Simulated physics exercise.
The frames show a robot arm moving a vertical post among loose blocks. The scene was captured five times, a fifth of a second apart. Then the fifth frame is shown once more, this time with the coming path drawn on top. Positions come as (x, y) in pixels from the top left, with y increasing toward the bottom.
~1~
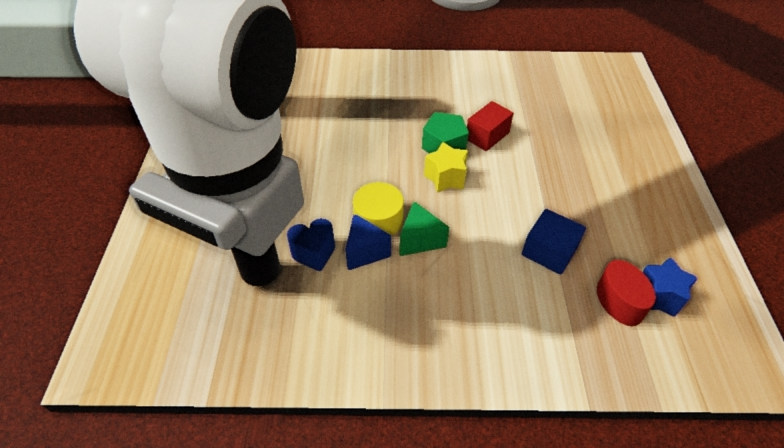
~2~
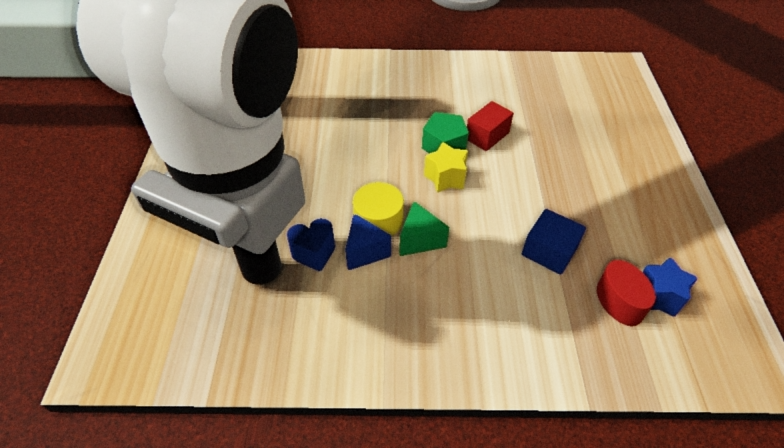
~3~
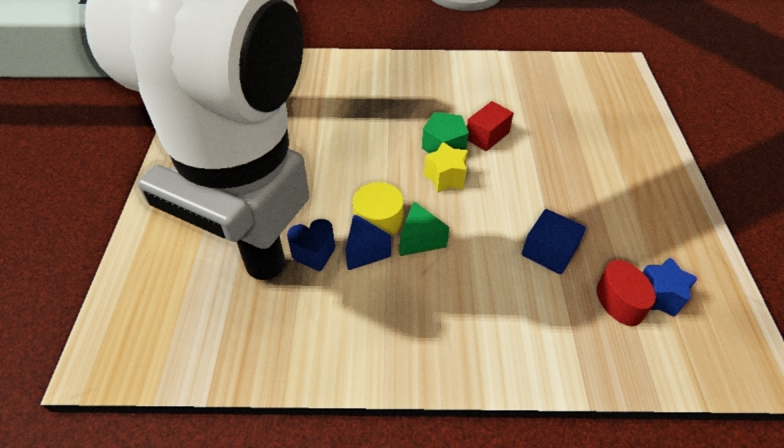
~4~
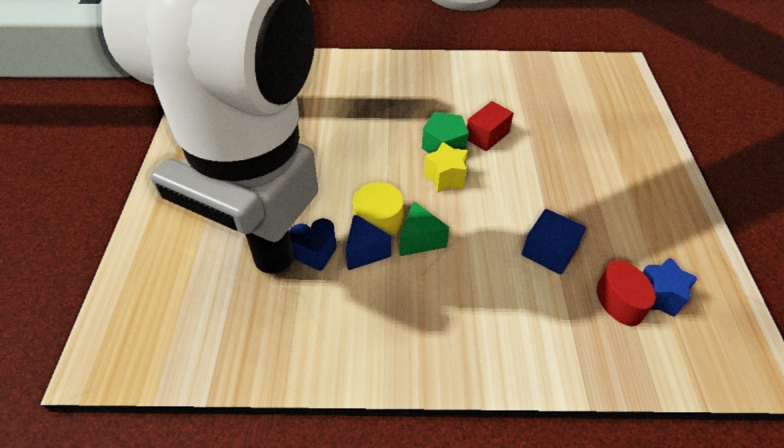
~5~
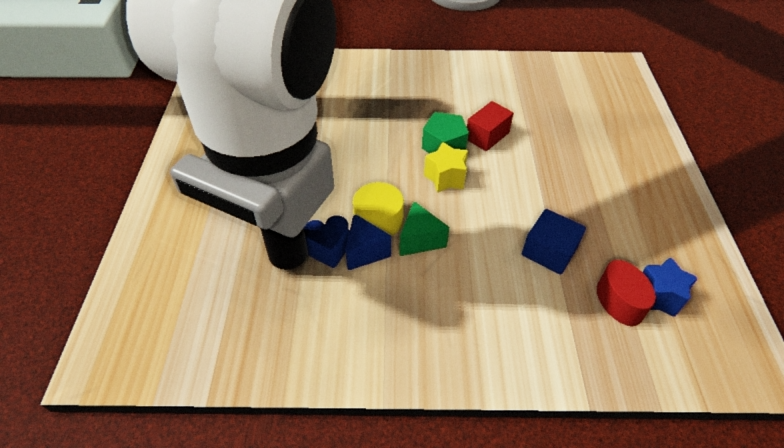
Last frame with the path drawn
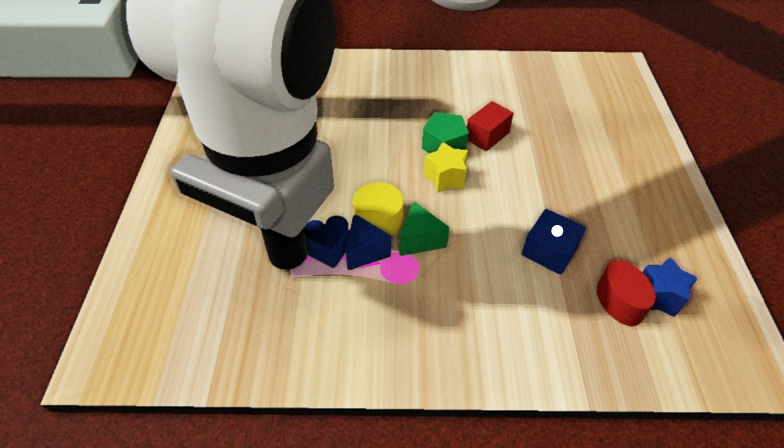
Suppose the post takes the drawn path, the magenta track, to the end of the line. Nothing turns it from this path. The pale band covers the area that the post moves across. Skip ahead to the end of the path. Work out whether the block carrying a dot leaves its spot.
That block stands still.
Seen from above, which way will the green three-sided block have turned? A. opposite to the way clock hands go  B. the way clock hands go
I choose A.
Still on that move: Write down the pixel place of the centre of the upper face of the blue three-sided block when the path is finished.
When the path ends, it will be at (436, 247).
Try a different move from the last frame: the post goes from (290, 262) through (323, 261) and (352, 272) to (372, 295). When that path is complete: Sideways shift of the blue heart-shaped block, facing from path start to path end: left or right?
Taking start-to-end as forward, the block's sideways shift goes to the left.
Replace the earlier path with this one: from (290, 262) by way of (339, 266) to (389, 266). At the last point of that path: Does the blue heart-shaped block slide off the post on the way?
Yes.
Drawn move, from (290, 262) through (327, 259) and (364, 260) to (400, 268); the dot is on the blue four-sided block.
The first path, step by step. One third of the way, post (327, 251); blue heart-shaped block (352, 217); blue three-sided block (378, 235), turned 15° clockwise.
Two thirds of the way, post (365, 253); blue heart-shaped block (359, 211), turned 20° anticlockwise; blue three-sided block (400, 241); green three-sided block (432, 218), turned 15° anticlockwise.
At the end, post (400, 260); blue heart-shaped block (359, 211), turned 20° anticlockwise; blue three-sided block (436, 247); green three-sided block (440, 216), turned 55° anticlockwise; blue four-sided block still.
